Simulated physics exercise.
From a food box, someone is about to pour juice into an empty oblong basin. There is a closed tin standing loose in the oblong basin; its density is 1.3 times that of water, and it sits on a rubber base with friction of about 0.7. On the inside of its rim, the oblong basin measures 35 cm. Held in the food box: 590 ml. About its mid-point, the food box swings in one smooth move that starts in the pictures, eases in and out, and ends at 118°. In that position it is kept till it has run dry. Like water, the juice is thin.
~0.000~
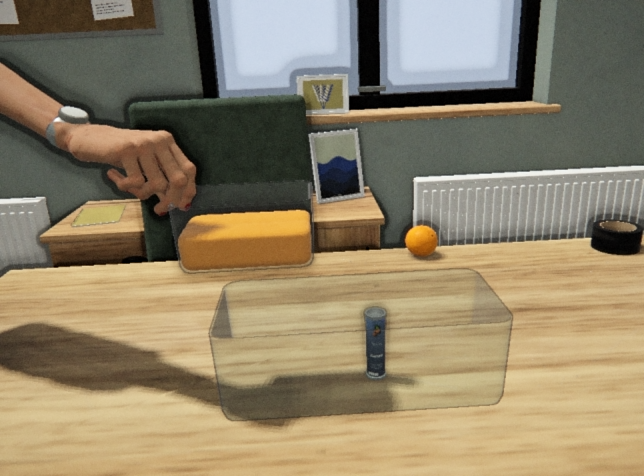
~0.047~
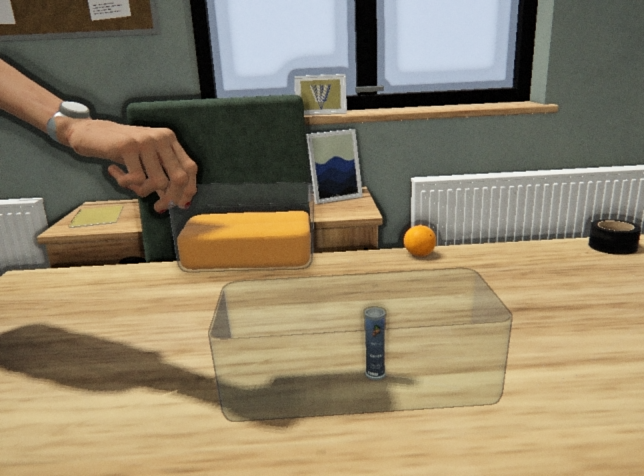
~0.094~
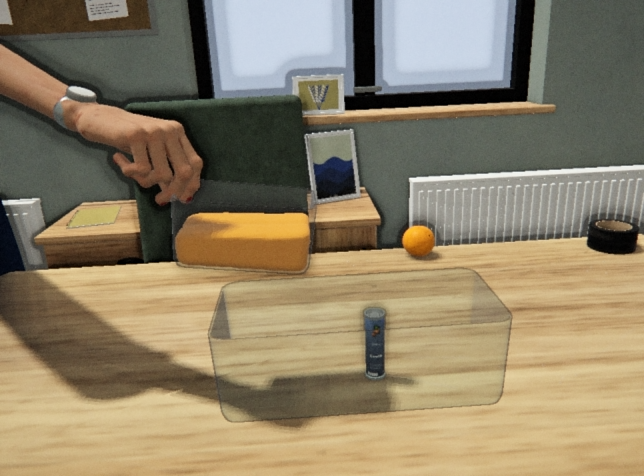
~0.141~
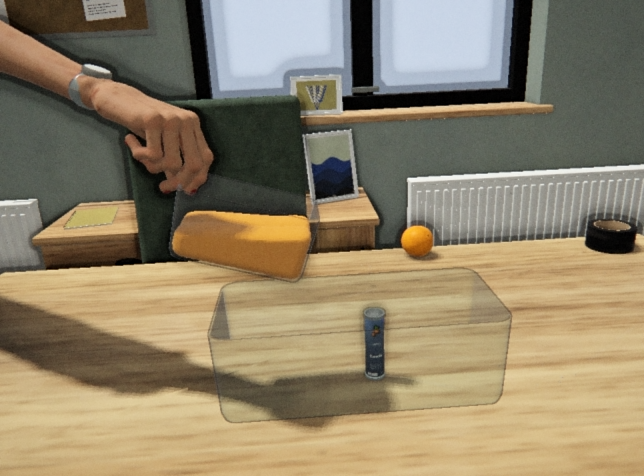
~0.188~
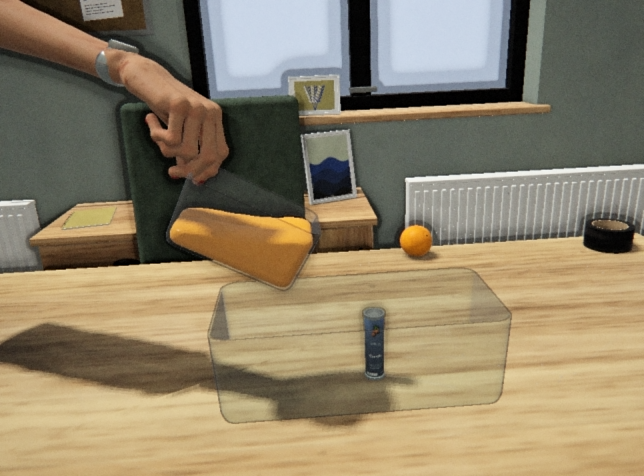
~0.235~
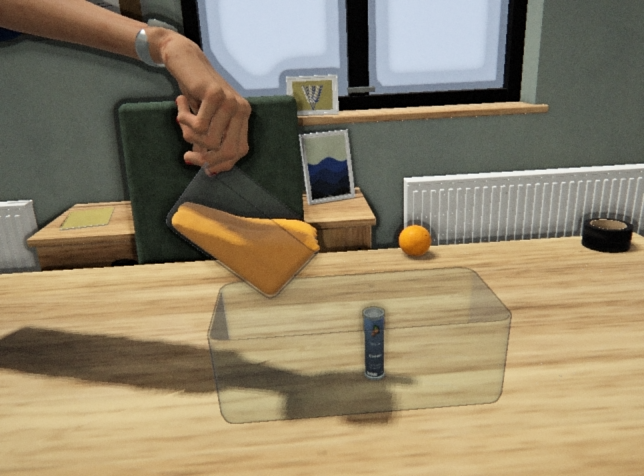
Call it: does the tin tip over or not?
It does not.
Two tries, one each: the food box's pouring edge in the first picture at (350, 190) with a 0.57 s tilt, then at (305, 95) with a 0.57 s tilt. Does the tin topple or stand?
Try 1: Tipped over; try 2: Tipped over.
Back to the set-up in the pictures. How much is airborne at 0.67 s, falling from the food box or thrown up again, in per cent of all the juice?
Near 3 percent.
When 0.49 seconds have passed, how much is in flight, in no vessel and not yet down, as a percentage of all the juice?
Around 16 in a hundred.
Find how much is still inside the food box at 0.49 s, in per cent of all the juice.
10 %.
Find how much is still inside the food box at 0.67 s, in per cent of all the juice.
Remaining share: Approx. 1 %.
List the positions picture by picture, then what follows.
The first frame shows tilt 0°; pouring edge (311, 192); surface from (184, 226) to (310, 219); the oblong basin's rim runs from (218, 309) to (493, 293); the tin's top is at (375, 316).
The second frame shows tilt 2°; pouring edge (312, 194); surface from (184, 226) to (310, 220).
The third frame shows tilt 8°; pouring edge (314, 201); surface from (183, 225) to (310, 222).
The fourth frame shows tilt 17°; pouring edge (317, 212); surface from (181, 222) to (310, 225).
The fifth frame shows tilt 29°; pouring edge (318, 226); surface from (177, 217) to (312, 228).
The sixth frame shows tilt 43°; pouring edge (315, 242); surface from (176, 209) to (307, 230); 1 per cent is over the edge.
After 0.49 s the tilt is 112° and 10 per cent is still to pour; the tin stands where it began.
After 0.67 s the tilt is 118° and 1 per cent is still to pour; the tin stands where it began.
After 0.86 s the tilt is 118° and 0 per cent is still to pour; the tin stands where it began.
After 1.07 s the tilt is 118° and 0 per cent is still to pour; the tin stands where it began.
In the end the tin stands where it began.
